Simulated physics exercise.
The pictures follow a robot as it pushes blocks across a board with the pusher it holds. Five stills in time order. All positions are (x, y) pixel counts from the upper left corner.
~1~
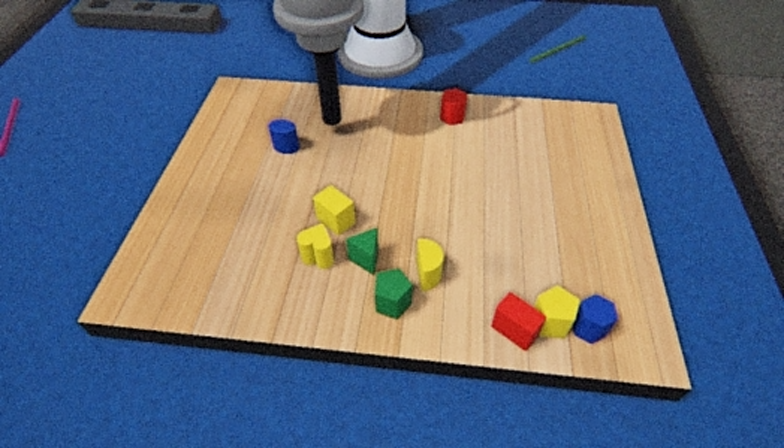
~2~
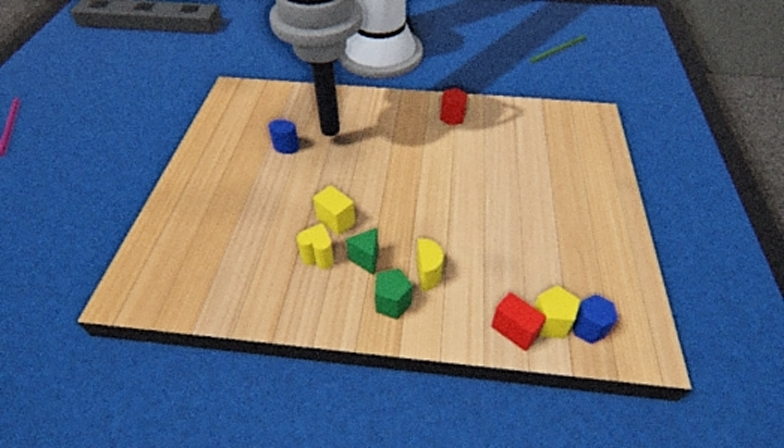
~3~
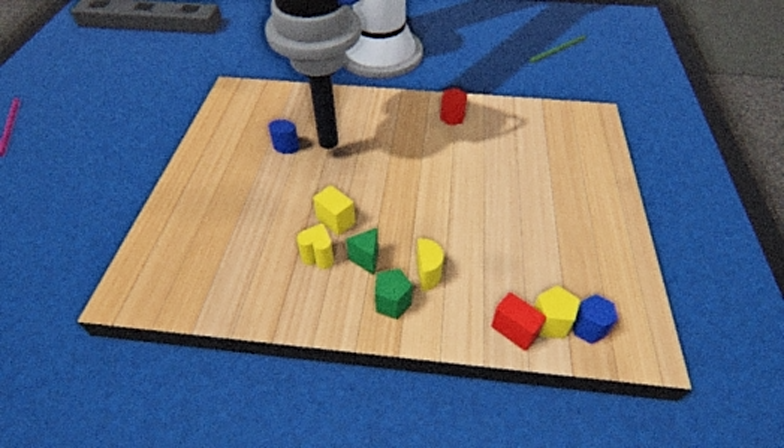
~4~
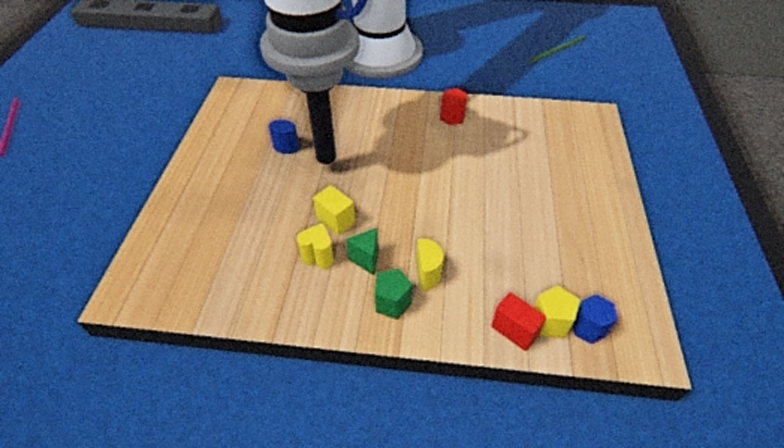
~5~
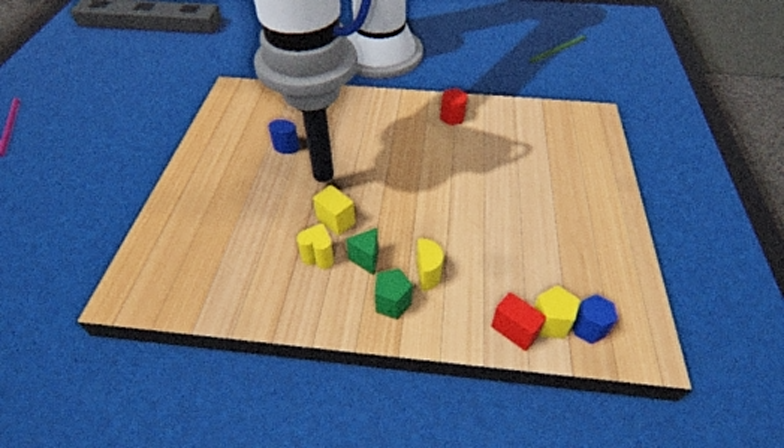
In this clip, a robot arm with a black pusher moves slowly toward the viewer over a wooden board on a blue surface, drawing close to a yellow block, while the scattered red, blue, green and yellow blocks remain still.
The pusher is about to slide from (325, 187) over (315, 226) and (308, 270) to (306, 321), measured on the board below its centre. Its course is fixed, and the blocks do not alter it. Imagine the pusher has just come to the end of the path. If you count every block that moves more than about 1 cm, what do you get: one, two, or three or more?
The number will come to 2.
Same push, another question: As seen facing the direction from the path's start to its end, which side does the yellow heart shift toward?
That block drifts left.
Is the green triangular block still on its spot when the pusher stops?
In short: Yes.
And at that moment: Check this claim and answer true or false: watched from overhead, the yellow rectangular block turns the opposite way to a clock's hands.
That claim is true.
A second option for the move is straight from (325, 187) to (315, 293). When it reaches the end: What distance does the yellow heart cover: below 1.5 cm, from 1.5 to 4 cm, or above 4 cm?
Result: Over 4 cm.
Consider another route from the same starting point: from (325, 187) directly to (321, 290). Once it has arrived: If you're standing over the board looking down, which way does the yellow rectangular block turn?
From above, it turns counterclockwise.
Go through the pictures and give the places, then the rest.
The first picture shows tip of the pusher at (332, 121), middles of tops, yellow heart at (315, 237), yellow rectangular block at (333, 199), green triangular block at (365, 240).
The second picture shows pusher at (331, 131), nothing pushed.
The third picture shows pusher at (329, 144), nothing pushed.
The fourth picture shows pusher at (326, 159), nothing pushed.
The fifth picture shows pusher at (324, 176), yellow heart at (315, 237), yellow rectangular block at (333, 199), green triangular block at (365, 240).
On the path given first. One third of the way, pusher at (312, 216); yellow rectangular block at (339, 211), turned 35° anticlockwise.
Two thirds of the way, pusher at (306, 260); yellow heart at (321, 266), turned 30° anticlockwise; yellow rectangular block at (339, 212), turned 40° anticlockwise.
At the end, pusher at (303, 311); yellow heart at (329, 281), turned 65° anticlockwise; yellow rectangular block at (339, 212), turned 40° anticlockwise; green triangular block unmoved.
